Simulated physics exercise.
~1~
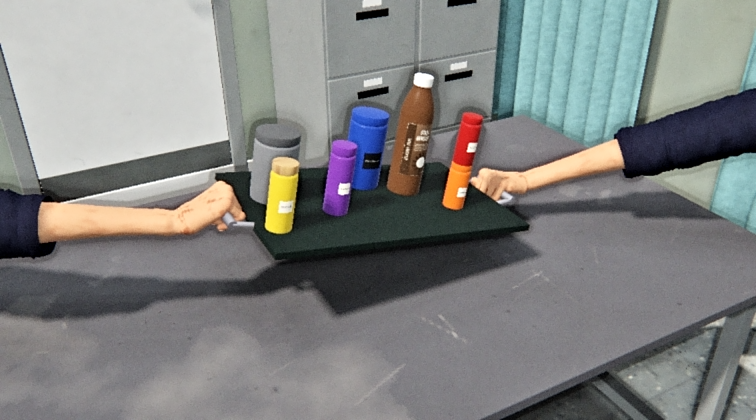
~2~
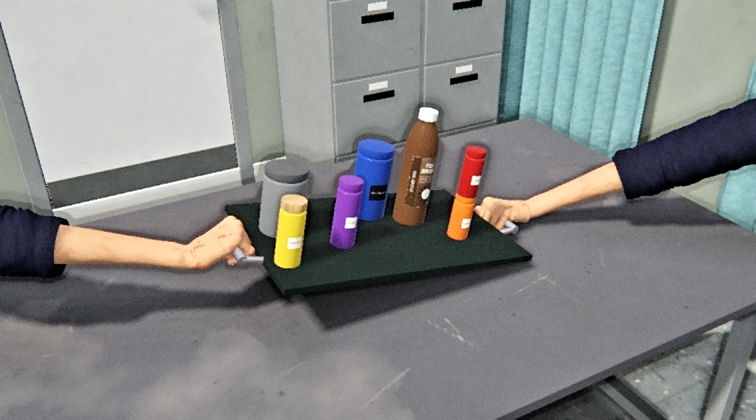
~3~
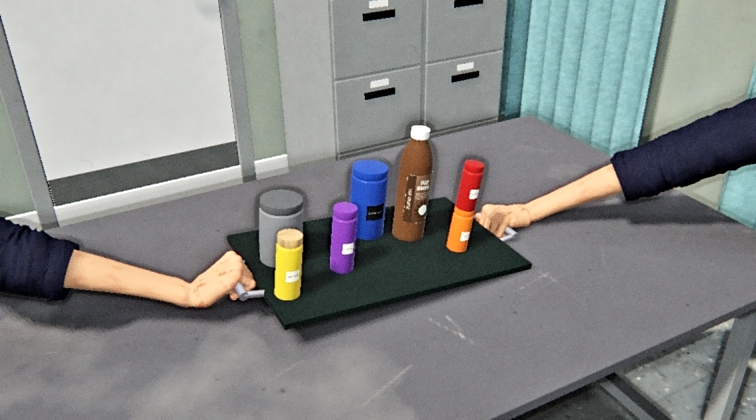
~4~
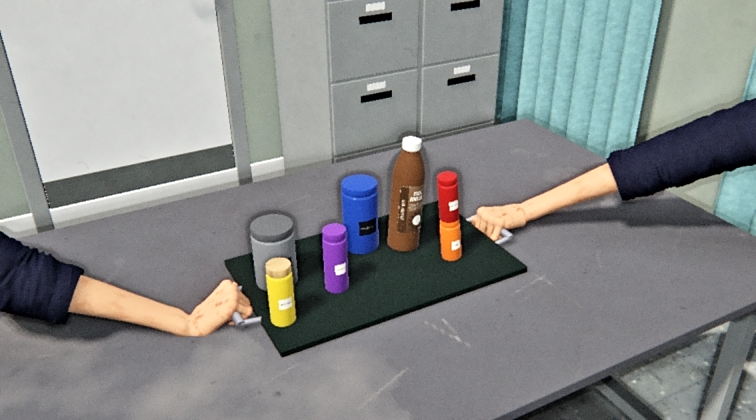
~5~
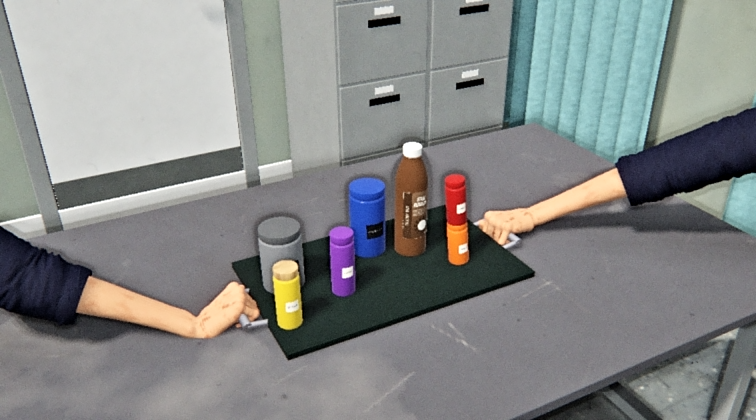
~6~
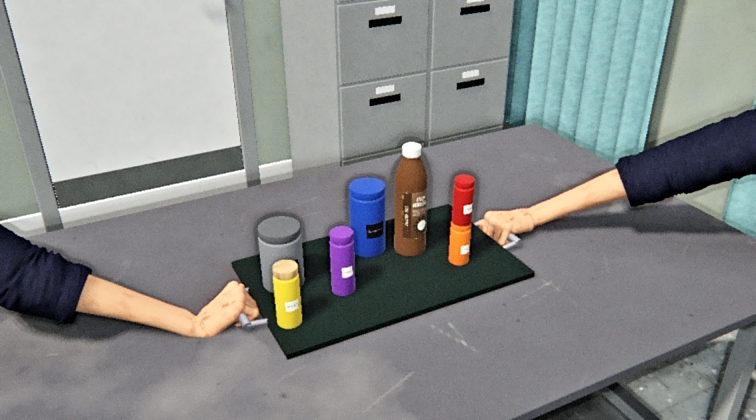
On a grey table, two hands lower a tray of containers flat, all staying upright.
